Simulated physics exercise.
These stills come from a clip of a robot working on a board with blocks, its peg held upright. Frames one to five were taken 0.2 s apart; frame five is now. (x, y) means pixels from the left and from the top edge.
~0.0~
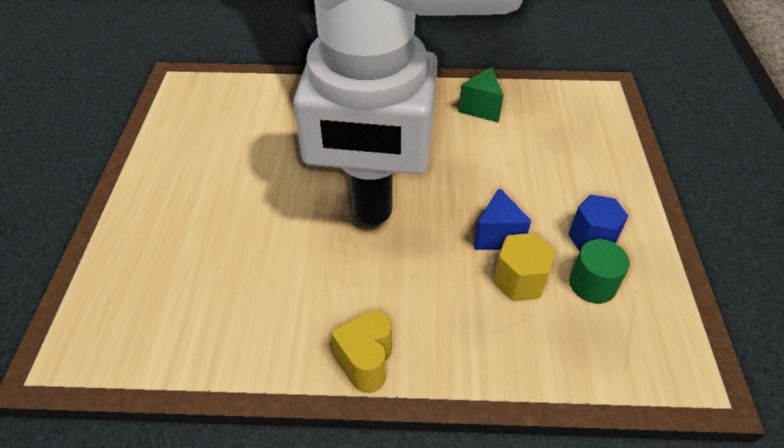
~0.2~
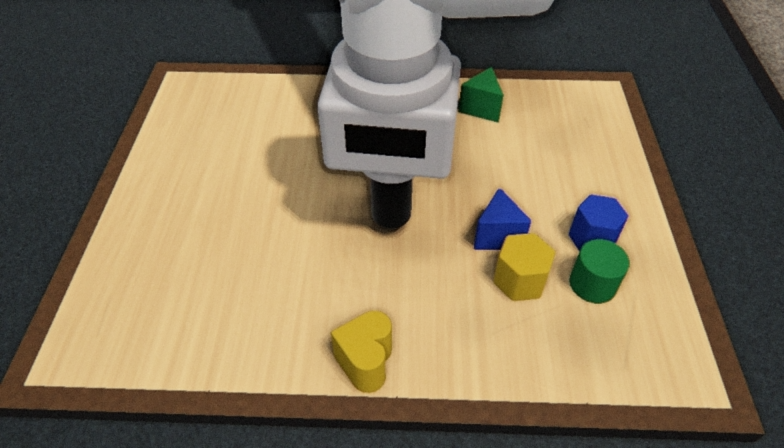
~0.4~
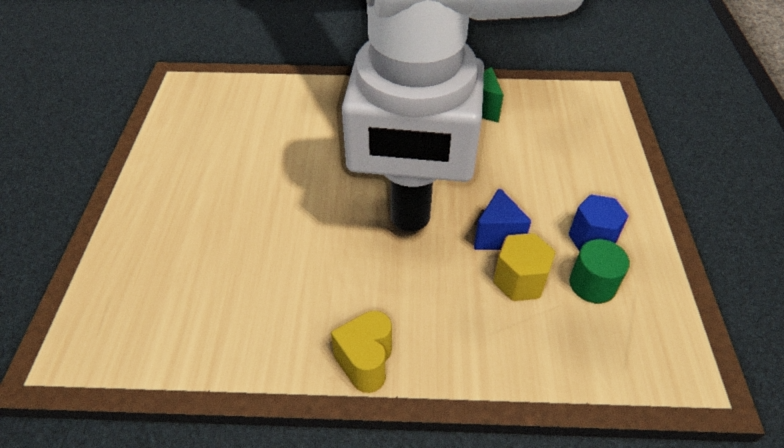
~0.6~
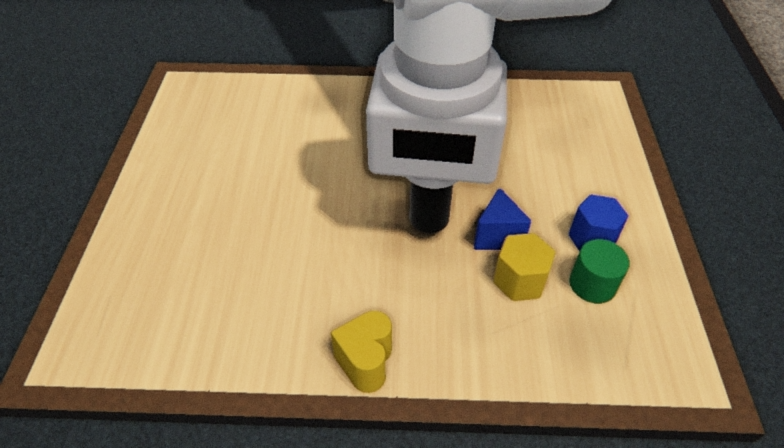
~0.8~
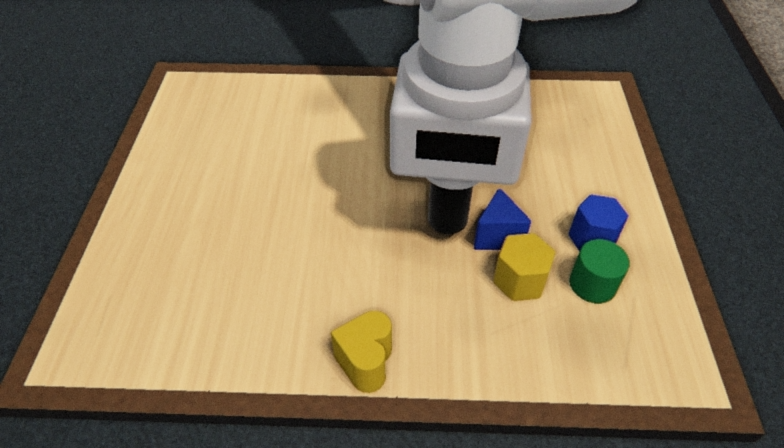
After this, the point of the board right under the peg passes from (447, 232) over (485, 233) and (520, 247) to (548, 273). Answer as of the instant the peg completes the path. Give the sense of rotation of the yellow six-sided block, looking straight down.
Bird's-eye view: Clockwise.
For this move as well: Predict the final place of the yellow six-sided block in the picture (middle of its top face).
The yellow six-sided block ends near (539, 280).
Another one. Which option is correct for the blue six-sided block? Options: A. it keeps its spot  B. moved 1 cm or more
The correct letter is B.
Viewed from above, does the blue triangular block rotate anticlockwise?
I'd say yes.
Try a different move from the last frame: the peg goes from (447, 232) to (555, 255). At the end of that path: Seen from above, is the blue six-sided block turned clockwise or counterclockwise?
It swings round clockwise.
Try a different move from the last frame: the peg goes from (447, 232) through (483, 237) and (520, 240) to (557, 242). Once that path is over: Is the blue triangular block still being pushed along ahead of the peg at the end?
Going by the path, yes.
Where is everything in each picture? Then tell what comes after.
In the first picture, peg's lower end (373, 210); blue triangular block (503, 210); yellow six-sided block (528, 253); blue six-sided block (604, 211); green cylinder (605, 257).
In the second picture, peg (392, 214); blocks still.
In the third picture, peg (411, 217); blocks still.
In the fourth picture, peg (429, 219); blocks still.
In the fifth picture, peg (448, 220); blue triangular block (503, 210); yellow six-sided block (528, 253); blue six-sided block (604, 211); green cylinder (605, 257).
What follows on the original path. One third of the way, peg (488, 221); blue triangular block (528, 211).
Two thirds of the way, peg (524, 235); blue triangular block (566, 221), turned 20° anticlockwise; yellow six-sided block (530, 256); blue six-sided block (610, 211), turned 15° anticlockwise.
At the end, peg (552, 261); blue triangular block (591, 234), turned 45° anticlockwise; yellow six-sided block (539, 280), turned 50° clockwise; blue six-sided block (618, 210), turned 45° anticlockwise; green cylinder (620, 265).
